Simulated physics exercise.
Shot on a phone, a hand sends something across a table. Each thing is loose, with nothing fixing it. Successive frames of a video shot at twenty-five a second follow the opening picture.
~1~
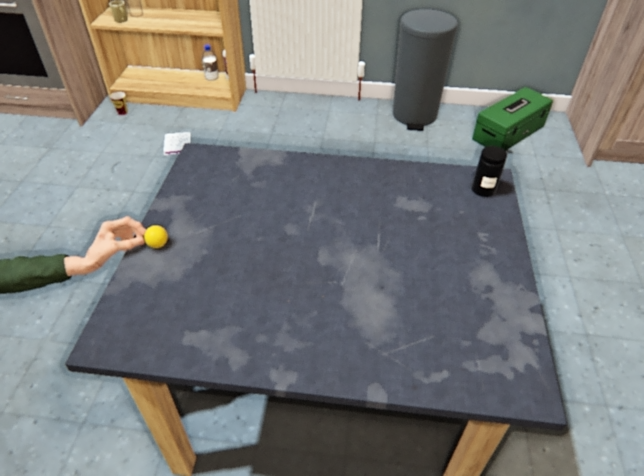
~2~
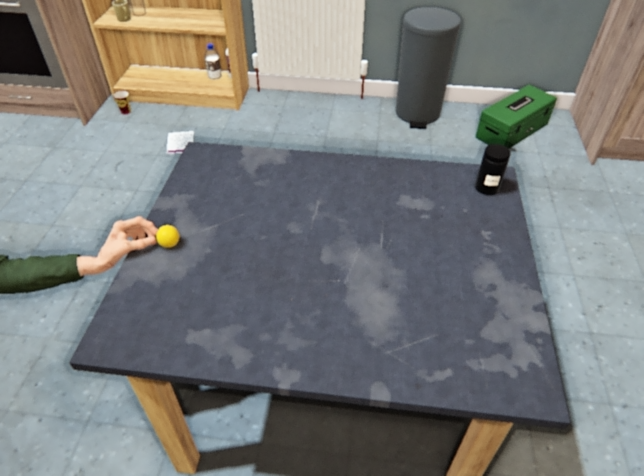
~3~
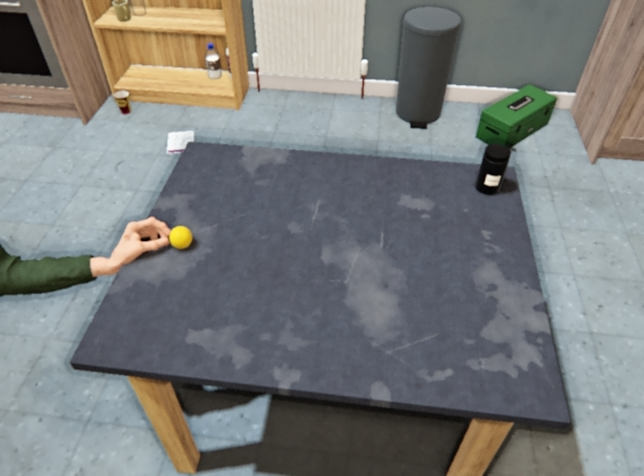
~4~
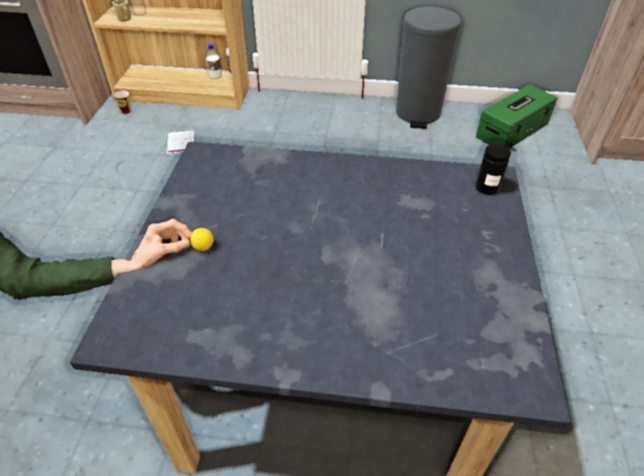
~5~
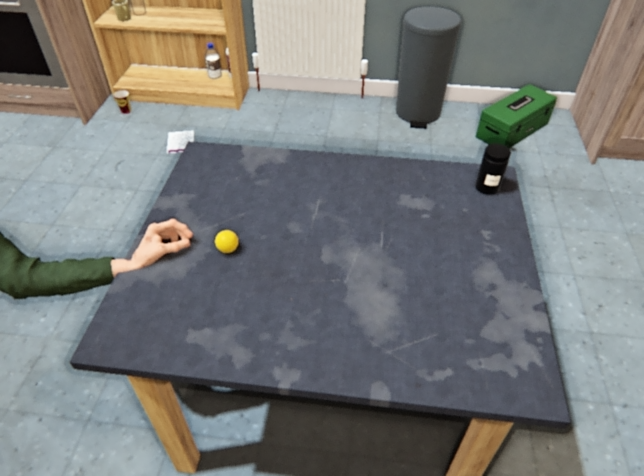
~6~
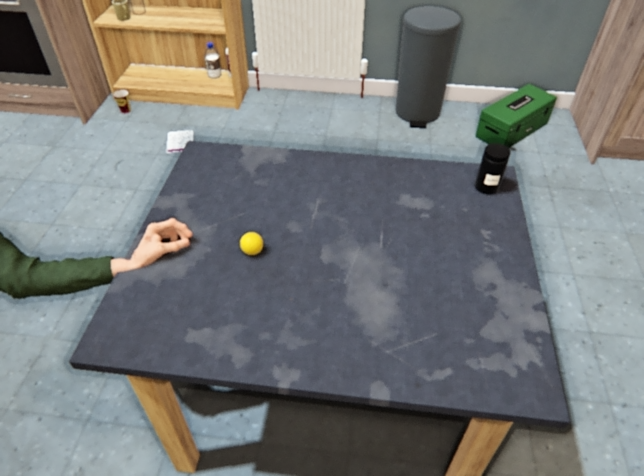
In a kitchen with a pale blue tiled floor, a dark, patchy grey table with wooden legs is seen from above in a nearly still view. A yellow lemon sits by a hand in a green sleeve at the left, with a black bottle at the far right corner and a green box beyond. The hand pushes the lemon rightward, then stays back, fingers curled, as it moves on toward the middle.
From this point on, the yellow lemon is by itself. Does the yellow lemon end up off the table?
Yes.
Then, 0.20 s on from there, yellow lemon shifted well along near (376, 256).
Then, 0.50 s on from there, yellow lemon now off the table.
Then, 0.90 s on from there, things are still on the move.
In the end, off the table, yellow lemon.
